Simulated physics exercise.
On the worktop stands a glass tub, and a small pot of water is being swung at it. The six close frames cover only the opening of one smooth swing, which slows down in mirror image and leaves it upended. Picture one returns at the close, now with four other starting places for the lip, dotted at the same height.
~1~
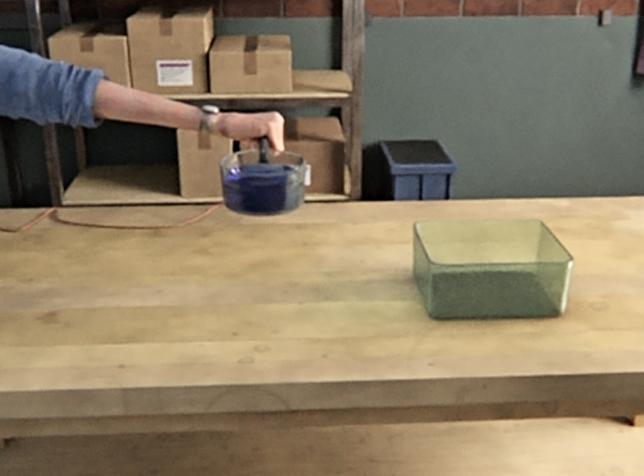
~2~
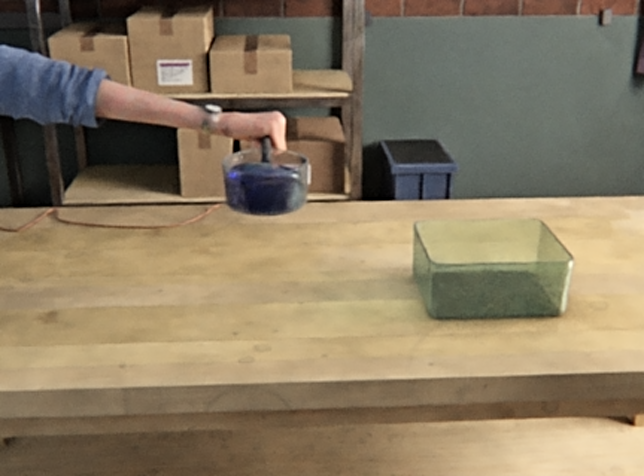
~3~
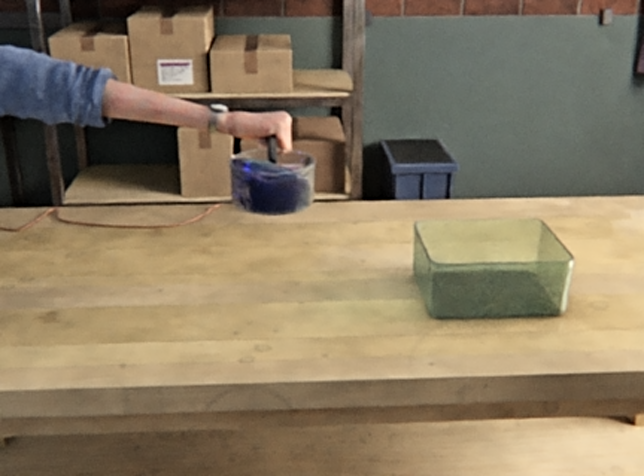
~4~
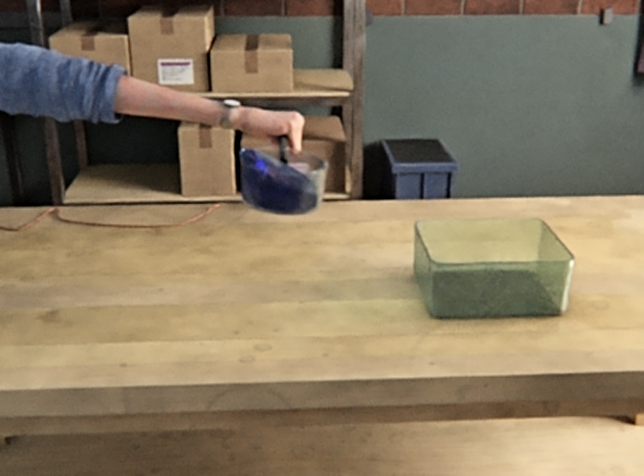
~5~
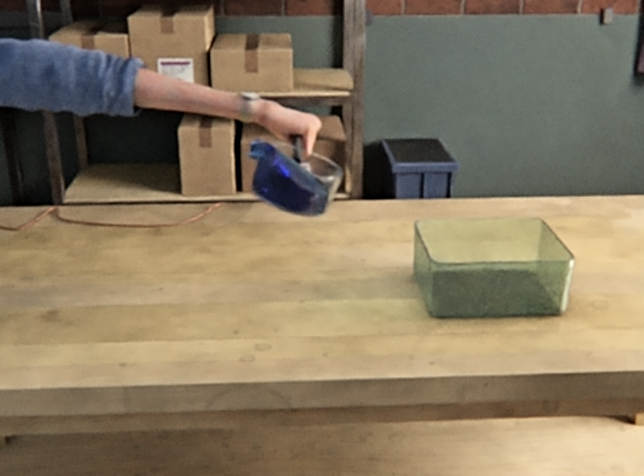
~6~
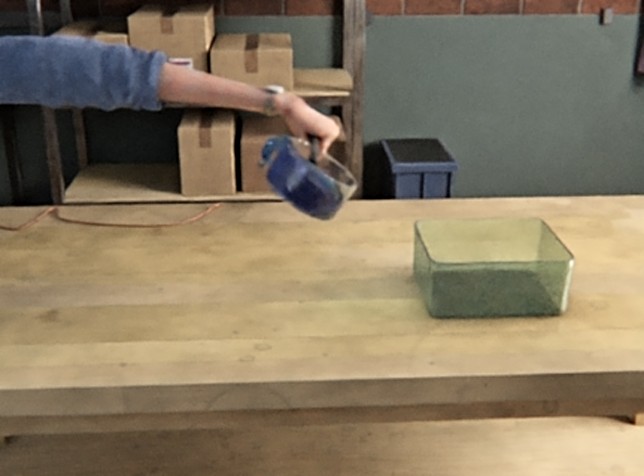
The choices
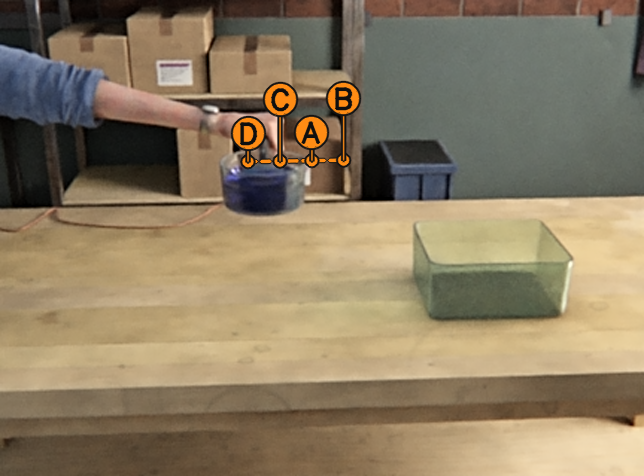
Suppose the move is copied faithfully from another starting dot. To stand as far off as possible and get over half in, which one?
Spot C just does it.
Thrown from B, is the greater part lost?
No, not at all.
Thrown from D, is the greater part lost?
Yes, that goes wrong.
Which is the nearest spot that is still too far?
Here it is spot D.
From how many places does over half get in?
Three of the four.
On the marked copy, A at (311, 160); B at (343, 160); C at (280, 161); D at (248, 161).
Choosing A, about 64 % lands in the tub, 9 % falls short and 27 % goes beside or beyond.
Choosing B, about 84 % lands in the tub, 10 % falls short and 6 % goes beside or beyond.
Choosing C, about 70 % lands in the tub, 17 % falls short and 13 % goes beside or beyond.
Choosing D, about 17 % lands in the tub, 76 % falls short and 7 % goes beside or beyond.
